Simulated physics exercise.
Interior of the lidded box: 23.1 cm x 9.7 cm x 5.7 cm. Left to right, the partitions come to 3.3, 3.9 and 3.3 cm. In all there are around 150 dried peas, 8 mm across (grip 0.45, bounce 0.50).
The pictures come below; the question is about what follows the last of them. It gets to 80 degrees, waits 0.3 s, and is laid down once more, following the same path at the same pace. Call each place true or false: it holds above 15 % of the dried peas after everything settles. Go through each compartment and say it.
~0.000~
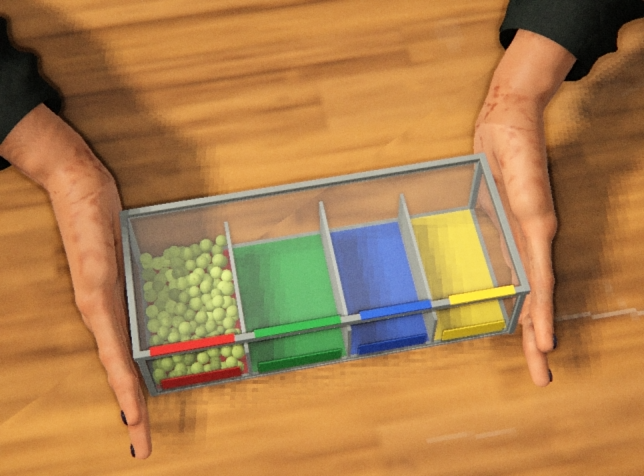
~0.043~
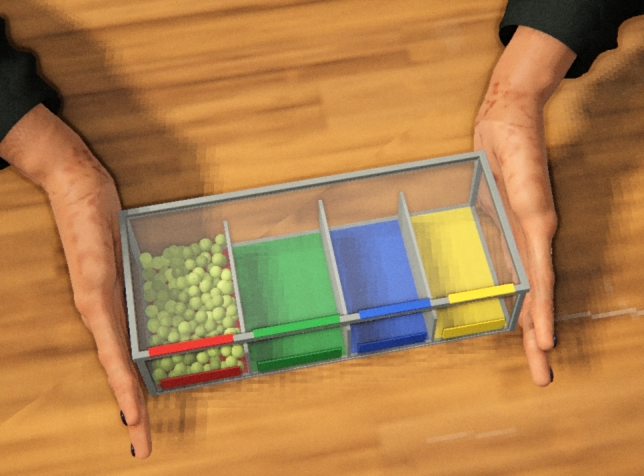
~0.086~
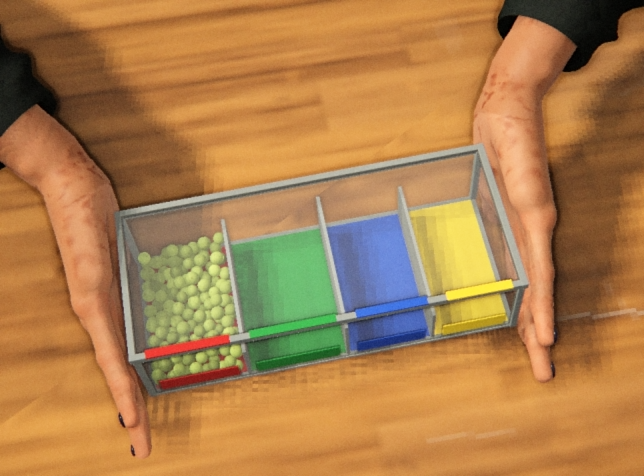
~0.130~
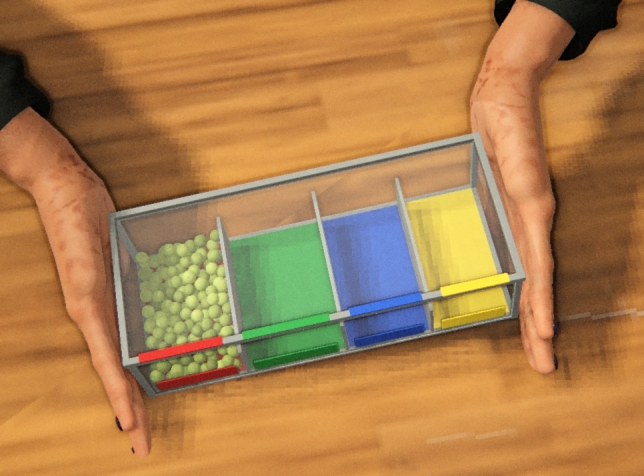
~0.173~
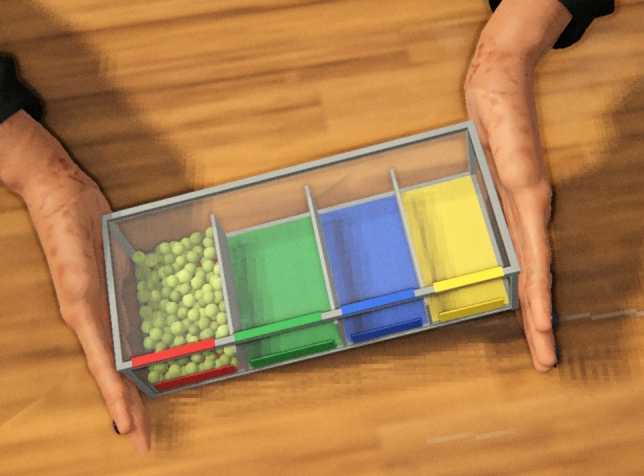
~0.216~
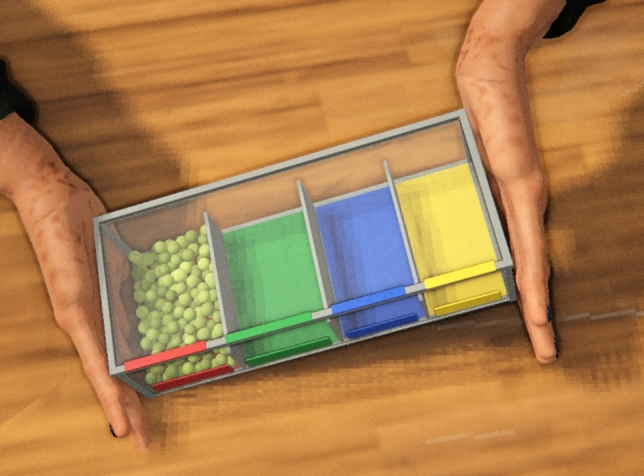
Red: True, blue: False, green: False, yellow: False.
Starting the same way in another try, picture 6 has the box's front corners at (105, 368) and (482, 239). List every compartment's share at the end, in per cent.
Red = 100 %, blue = 0 %, green = 0 %, yellow = 0 %.
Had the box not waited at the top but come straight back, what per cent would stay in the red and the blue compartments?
Result - red: 100 %; blue: 0 %.
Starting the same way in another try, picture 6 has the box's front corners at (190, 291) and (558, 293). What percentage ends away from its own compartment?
I'd put it at about 60 per cent.
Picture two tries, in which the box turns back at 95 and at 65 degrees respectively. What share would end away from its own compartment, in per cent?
I'd expect close to 0 and then close to 0 per cent.
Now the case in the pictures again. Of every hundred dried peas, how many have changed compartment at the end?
0 percent.
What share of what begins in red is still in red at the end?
100 per cent, roughly.
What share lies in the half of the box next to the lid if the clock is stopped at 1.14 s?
10 %.
After 1.14 s, tilt 80 degrees; red 100 %.
After 1.75 s, tilt 42 degrees; red 100 %.
After 2.42 s, tilt 0 degrees; red 100 %.
At rest (2.9 s), red 100 %, blue 0 %, green 0 %, yellow 0 %.
